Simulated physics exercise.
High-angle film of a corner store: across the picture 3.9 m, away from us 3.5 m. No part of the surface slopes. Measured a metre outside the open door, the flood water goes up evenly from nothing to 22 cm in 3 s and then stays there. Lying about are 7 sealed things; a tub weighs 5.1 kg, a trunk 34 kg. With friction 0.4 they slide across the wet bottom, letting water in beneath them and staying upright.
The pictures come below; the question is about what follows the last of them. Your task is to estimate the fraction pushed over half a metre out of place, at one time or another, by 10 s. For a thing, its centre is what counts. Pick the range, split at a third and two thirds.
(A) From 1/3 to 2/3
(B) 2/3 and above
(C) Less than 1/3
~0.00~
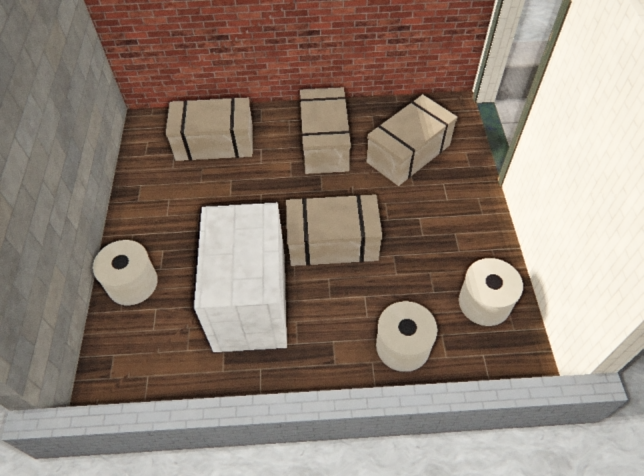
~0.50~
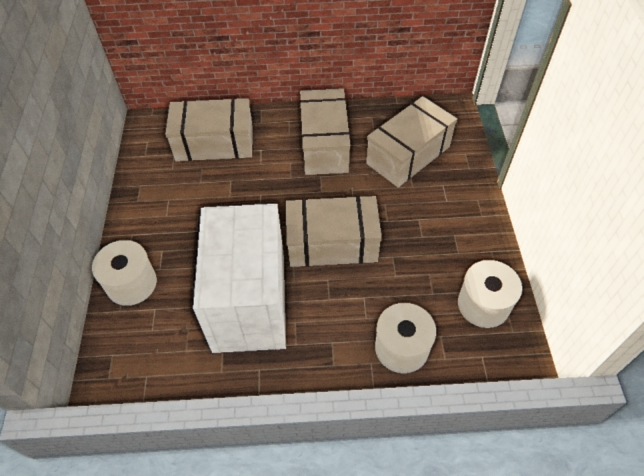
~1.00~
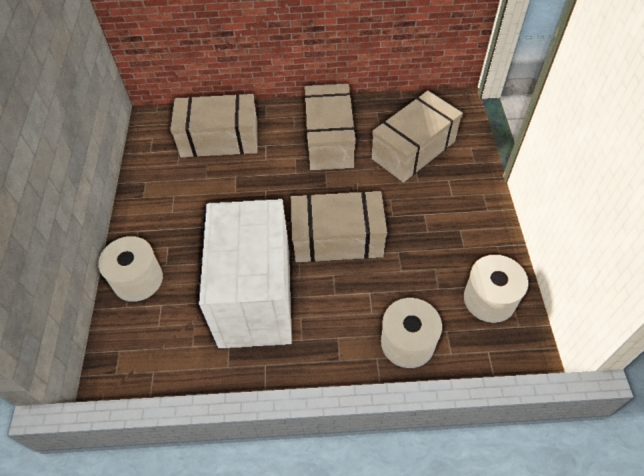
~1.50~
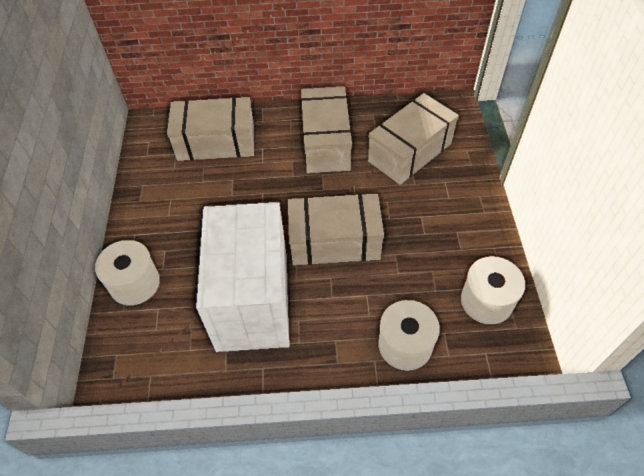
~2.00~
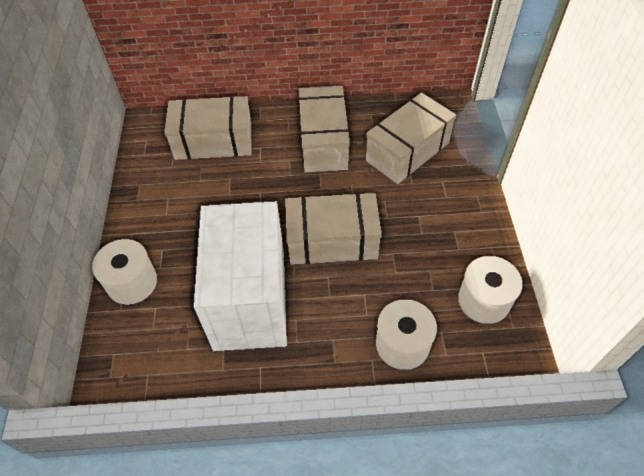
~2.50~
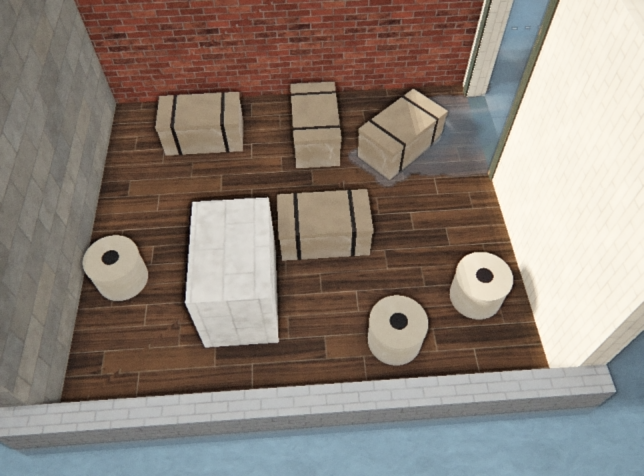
The answer is B.
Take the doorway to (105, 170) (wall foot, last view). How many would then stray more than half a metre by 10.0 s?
Result: 6 of them.
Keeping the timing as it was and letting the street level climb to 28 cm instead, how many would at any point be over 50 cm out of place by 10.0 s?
Under that setup the answer is 7.
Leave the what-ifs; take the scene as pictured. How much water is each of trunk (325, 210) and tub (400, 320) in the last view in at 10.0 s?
Around 7 cm and 8 cm.
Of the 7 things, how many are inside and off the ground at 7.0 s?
Then: 1.
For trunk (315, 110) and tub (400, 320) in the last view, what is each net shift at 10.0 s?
Shifts: 150 cm / 50 cm.
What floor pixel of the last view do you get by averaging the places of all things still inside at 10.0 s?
Close to (272, 272).
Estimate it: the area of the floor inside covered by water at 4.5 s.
The covered patch comes to about 6.0 m2.
After 3.5 s 0 of 7 are over 50 cm from their spots; 0 afloat.
After 4.5 s 1 of 7 are over 50 cm from their spots; 0 afloat.
After 7.0 s 3 of 7 are over 50 cm from their spots; 1 afloat.
After 10.0 s 6 of 7 are over 50 cm from their spots, and 7 have been at some point; 6 afloat.
